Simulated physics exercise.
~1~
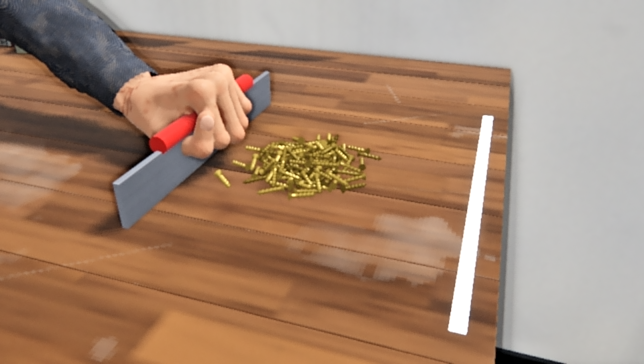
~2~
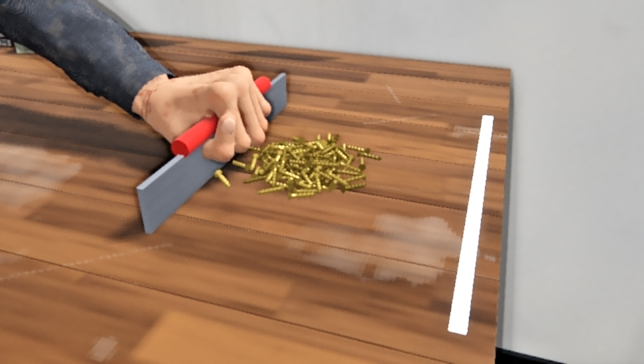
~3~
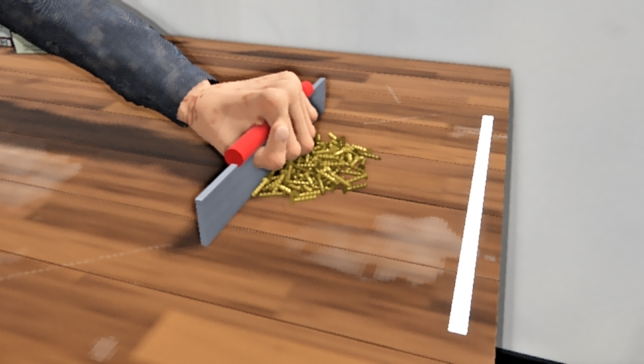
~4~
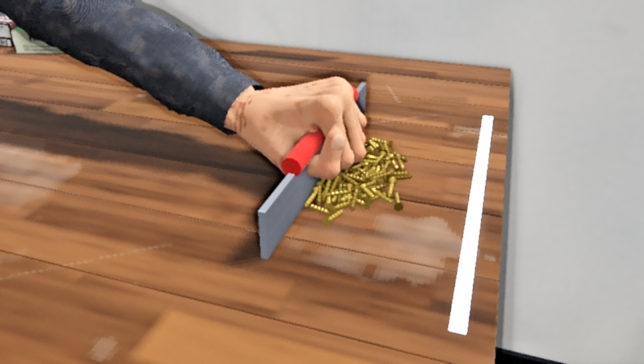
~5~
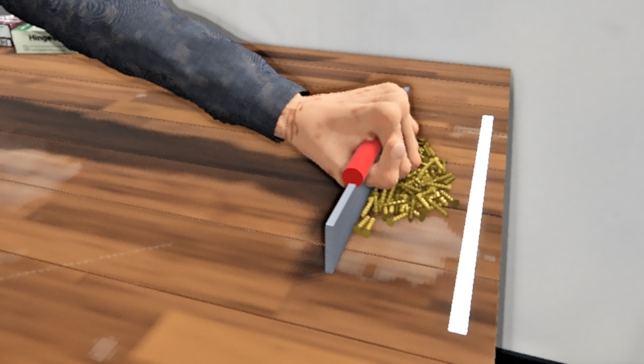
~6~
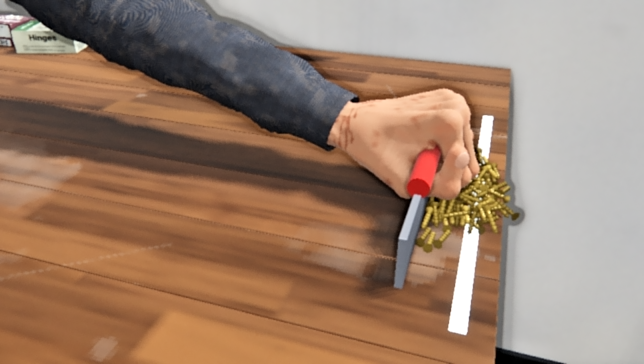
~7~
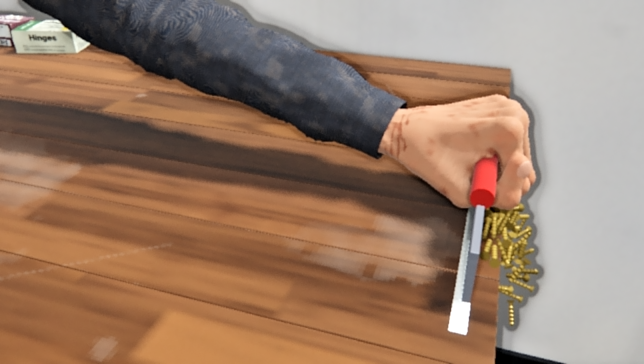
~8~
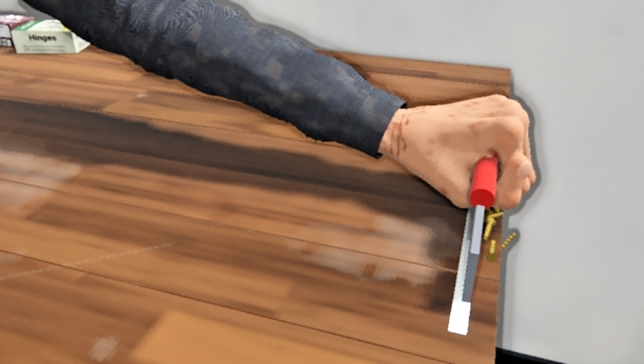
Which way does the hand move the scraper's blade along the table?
The hand moves the blade to the right, toward the strip of white tape near the table's end.
